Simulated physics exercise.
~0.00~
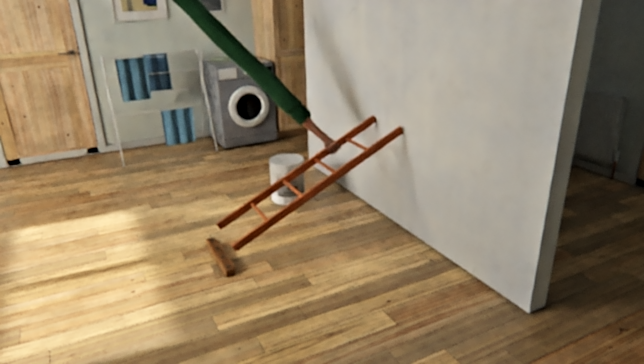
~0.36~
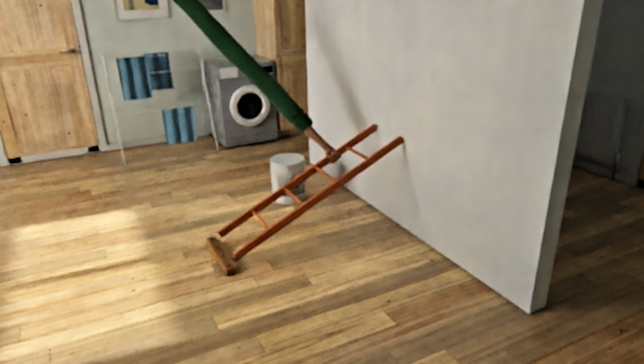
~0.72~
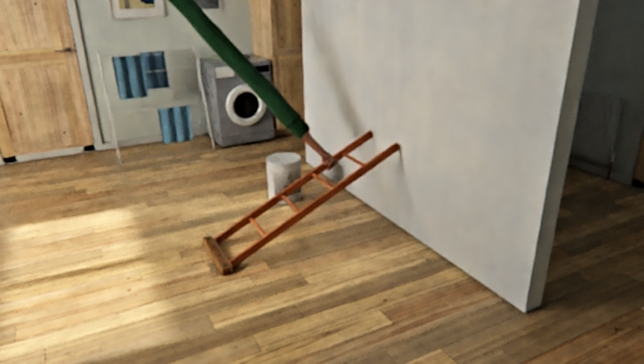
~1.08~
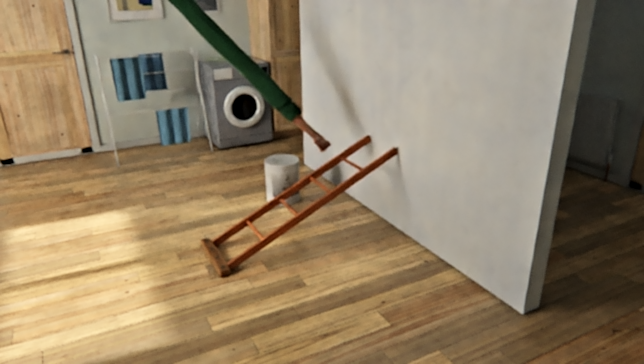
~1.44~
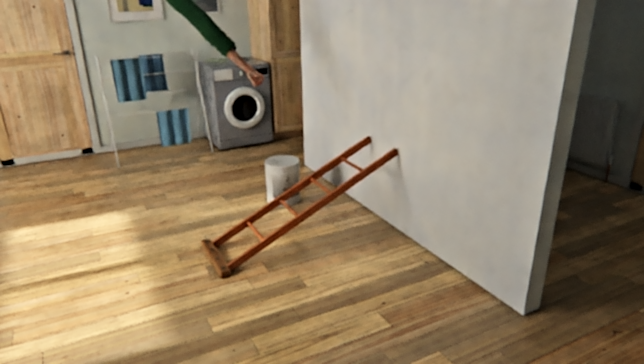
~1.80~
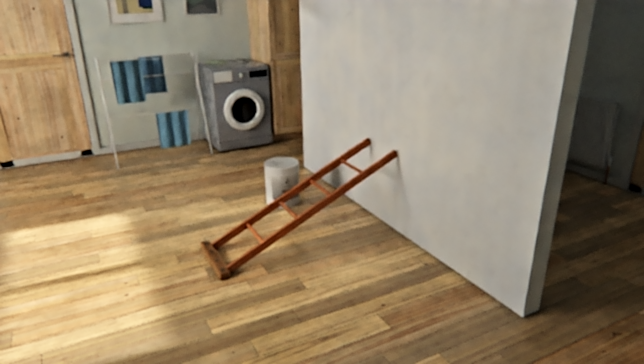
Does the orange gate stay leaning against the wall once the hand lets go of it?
Yes, the orange gate holds its place. It remains leaning against the pale wall with its lower end at the batten after the hand has gone.
